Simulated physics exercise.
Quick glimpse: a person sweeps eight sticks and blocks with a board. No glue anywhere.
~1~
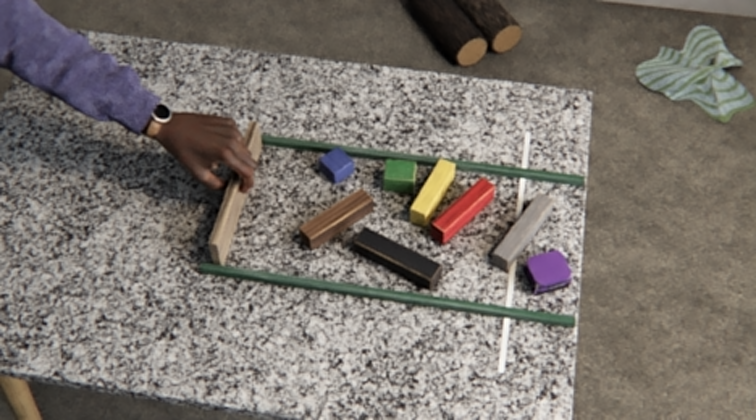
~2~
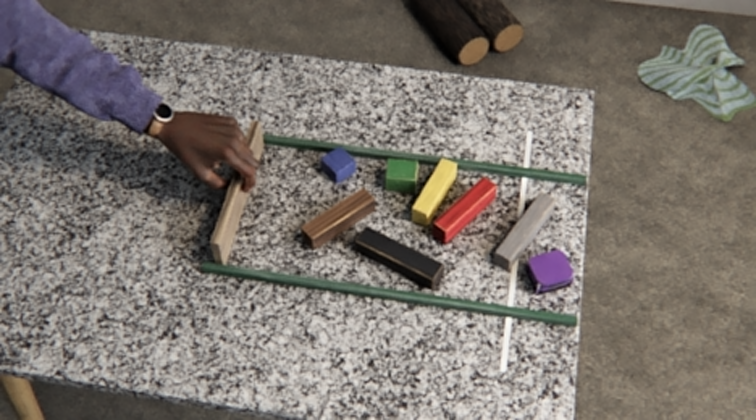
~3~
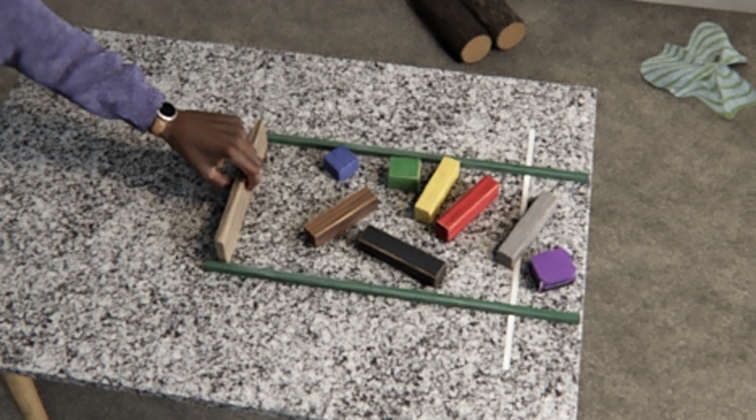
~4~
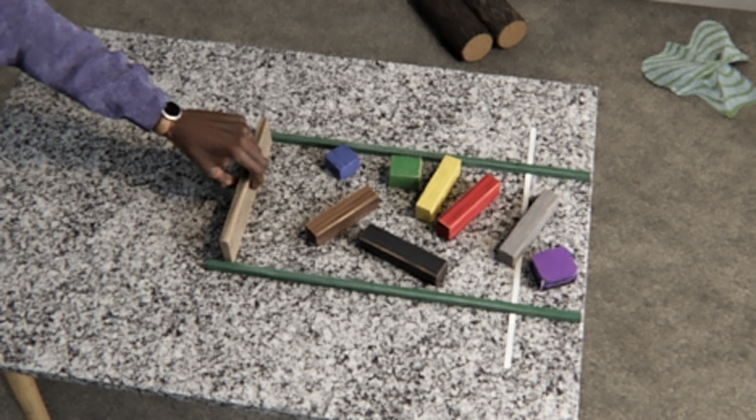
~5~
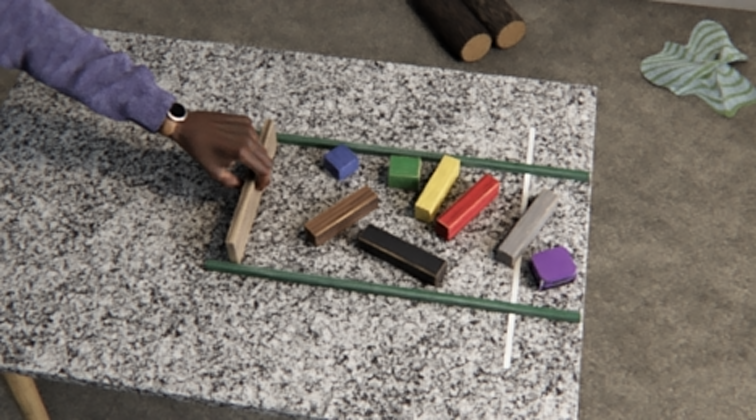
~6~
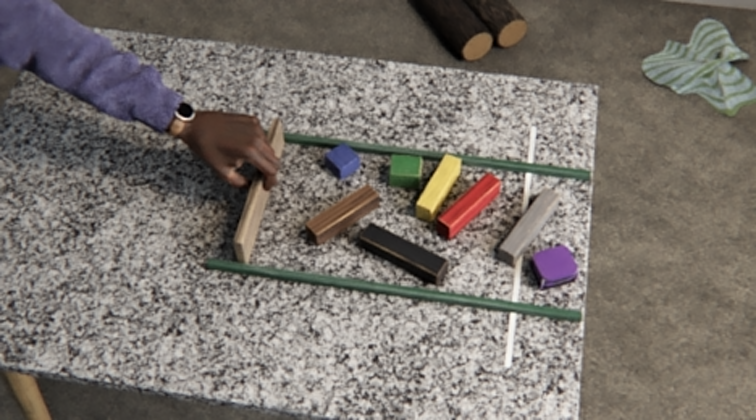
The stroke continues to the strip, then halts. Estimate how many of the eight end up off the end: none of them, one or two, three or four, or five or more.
Odds are the fallen group will hold just one or two.
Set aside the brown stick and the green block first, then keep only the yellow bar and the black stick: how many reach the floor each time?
First 0, then 0.
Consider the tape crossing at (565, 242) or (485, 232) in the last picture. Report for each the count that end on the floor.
Ending up on the floor: First try 6, second try 0.
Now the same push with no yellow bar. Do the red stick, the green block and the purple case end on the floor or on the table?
The red stick: Remains. The green block: Remains. The purple case: Drops.
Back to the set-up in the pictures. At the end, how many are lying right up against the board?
The figure is 2.
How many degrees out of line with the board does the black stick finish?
Somewhere near 45 degrees, I'd say.
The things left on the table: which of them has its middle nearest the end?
The red stick.
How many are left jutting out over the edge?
The count is 3.
Soon after, none off yet; purple case at rest near (554, 268); grey bar at rest near (529, 226); red stick at rest near (469, 206).
After that, none off yet; purple case at rest near (554, 268); grey bar moving near (534, 228); red stick displaced a little near (508, 219).
In the end, the number that fall off is one or two; gone, grey bar and purple case.
